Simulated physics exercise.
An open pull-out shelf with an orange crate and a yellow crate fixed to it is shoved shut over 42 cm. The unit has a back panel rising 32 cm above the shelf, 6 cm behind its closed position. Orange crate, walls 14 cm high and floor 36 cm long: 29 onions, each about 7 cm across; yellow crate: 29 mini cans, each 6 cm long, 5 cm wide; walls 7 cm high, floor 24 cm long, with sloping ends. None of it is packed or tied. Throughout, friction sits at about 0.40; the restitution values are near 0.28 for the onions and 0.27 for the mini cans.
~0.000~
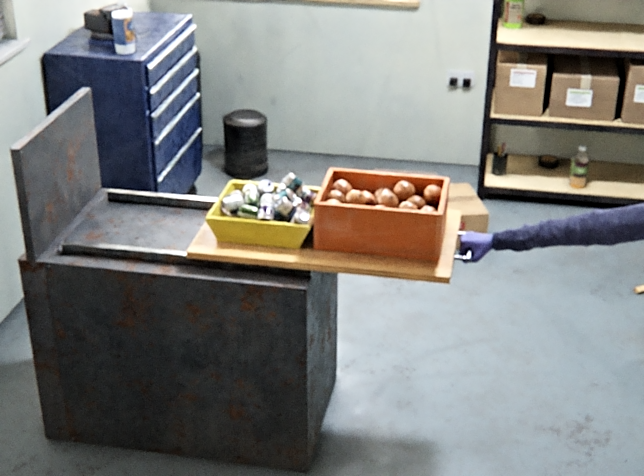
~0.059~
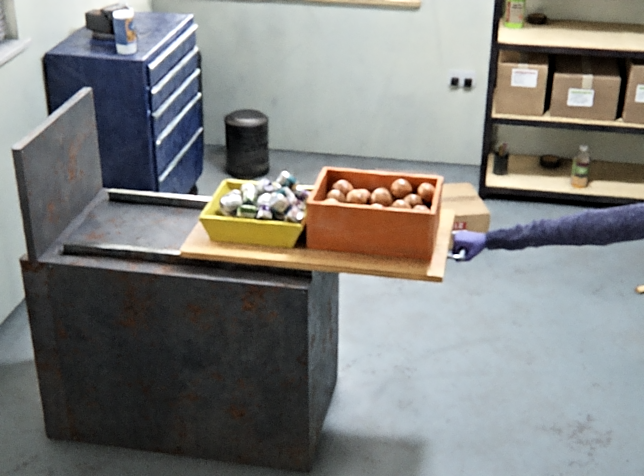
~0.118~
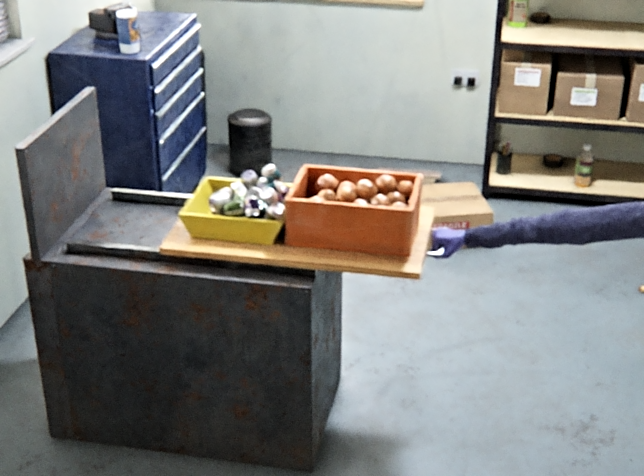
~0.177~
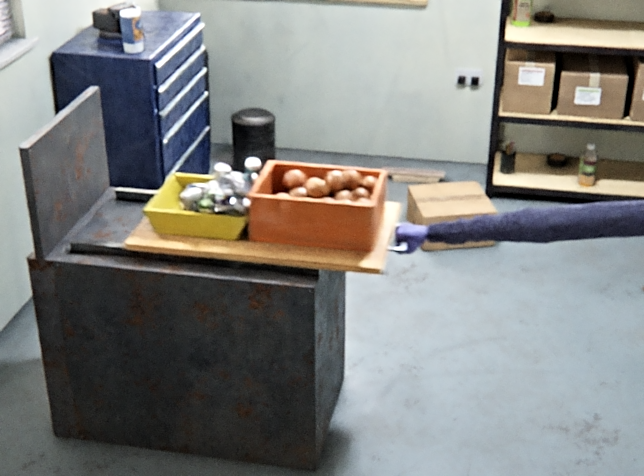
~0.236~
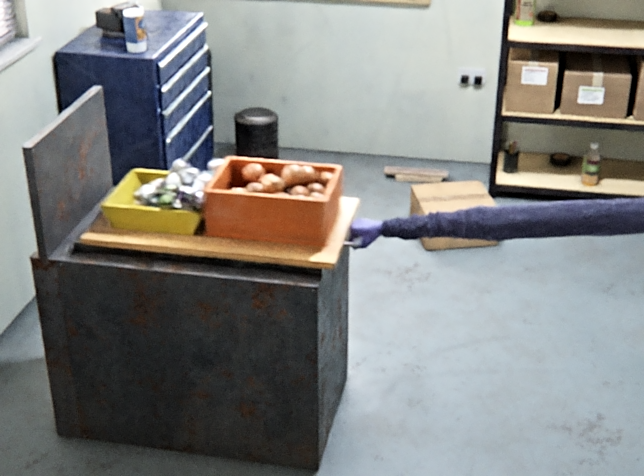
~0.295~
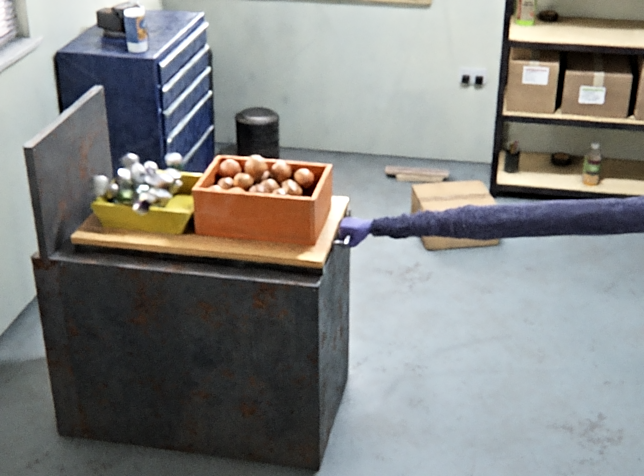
A gloved hand pushed a wooden board carrying a yellow crate of small cans and an orange crate of round brown things leftward across a dark metal unit, close to its upright back panel.
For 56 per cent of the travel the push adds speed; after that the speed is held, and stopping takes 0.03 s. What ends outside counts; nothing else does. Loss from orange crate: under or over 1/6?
Under.
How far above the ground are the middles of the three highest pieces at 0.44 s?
Roughly 106 centimetres.
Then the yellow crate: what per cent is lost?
I'd put the yellow crate at some 45 per cent.
After 0.44 s, the orange crate is down by 1 of 29 and the yellow crate is down by 9 of 29.
After 0.66 s, the orange crate is down by 1 of 29 and the yellow crate is down by 13 of 29.
Final count (at 1.09 s), the orange crate is down by 1 of 29 and the yellow crate is down by 13 of 29. Asked share, 1 of 29, 3 per cent.
